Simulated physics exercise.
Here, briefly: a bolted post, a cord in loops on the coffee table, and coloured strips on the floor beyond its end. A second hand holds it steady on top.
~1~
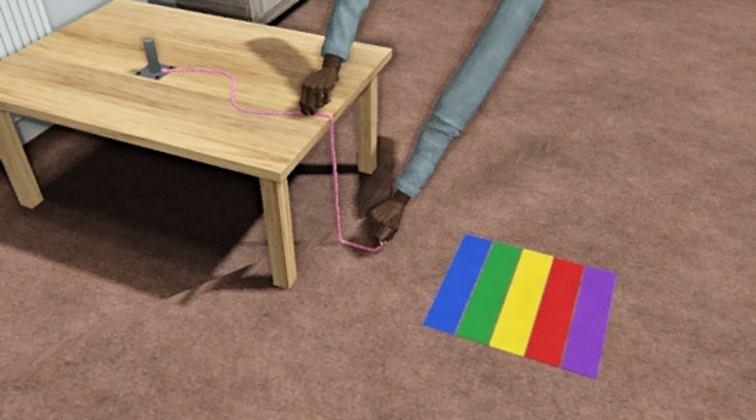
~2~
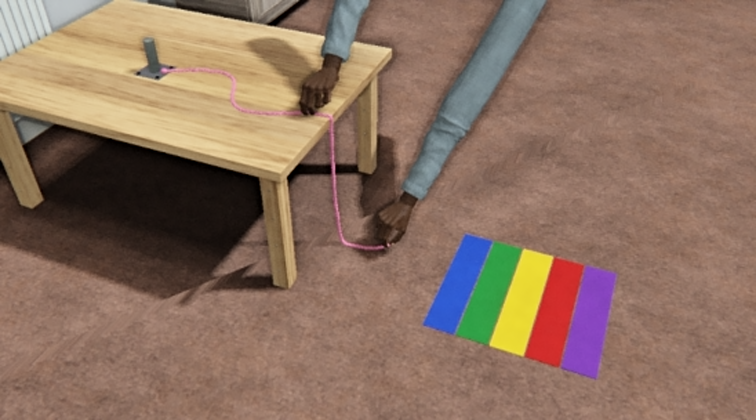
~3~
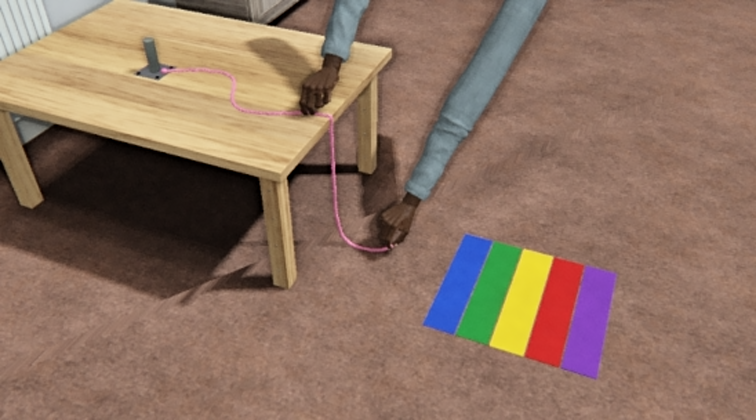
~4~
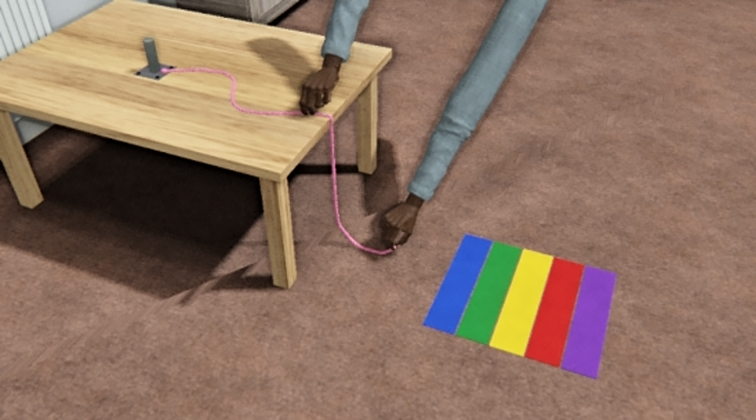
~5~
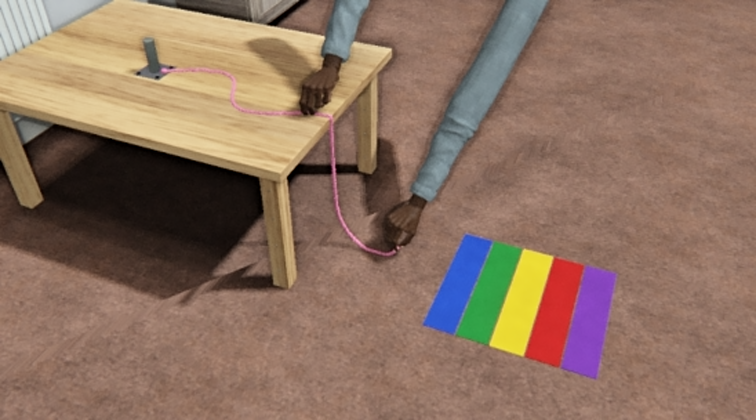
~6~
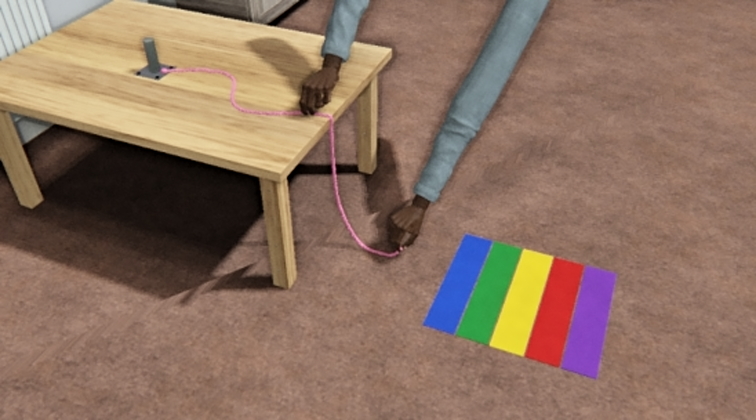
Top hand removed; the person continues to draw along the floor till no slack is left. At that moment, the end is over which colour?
Over yellow.
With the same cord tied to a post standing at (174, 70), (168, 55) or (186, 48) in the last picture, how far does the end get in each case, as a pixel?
In that order: (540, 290), (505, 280) and (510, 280).
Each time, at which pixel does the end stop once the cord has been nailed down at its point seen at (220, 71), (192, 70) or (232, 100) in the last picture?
About (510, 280), (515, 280) and (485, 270).
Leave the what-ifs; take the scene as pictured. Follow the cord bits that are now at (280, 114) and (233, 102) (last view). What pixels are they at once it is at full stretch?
About (320, 114), and the other about (269, 101).
Early on, end near (474, 269); over blue.
Midway, end near (505, 278); over green.
At the end of the slack, end near (523, 283); over yellow. The end stops over the yellow strip.
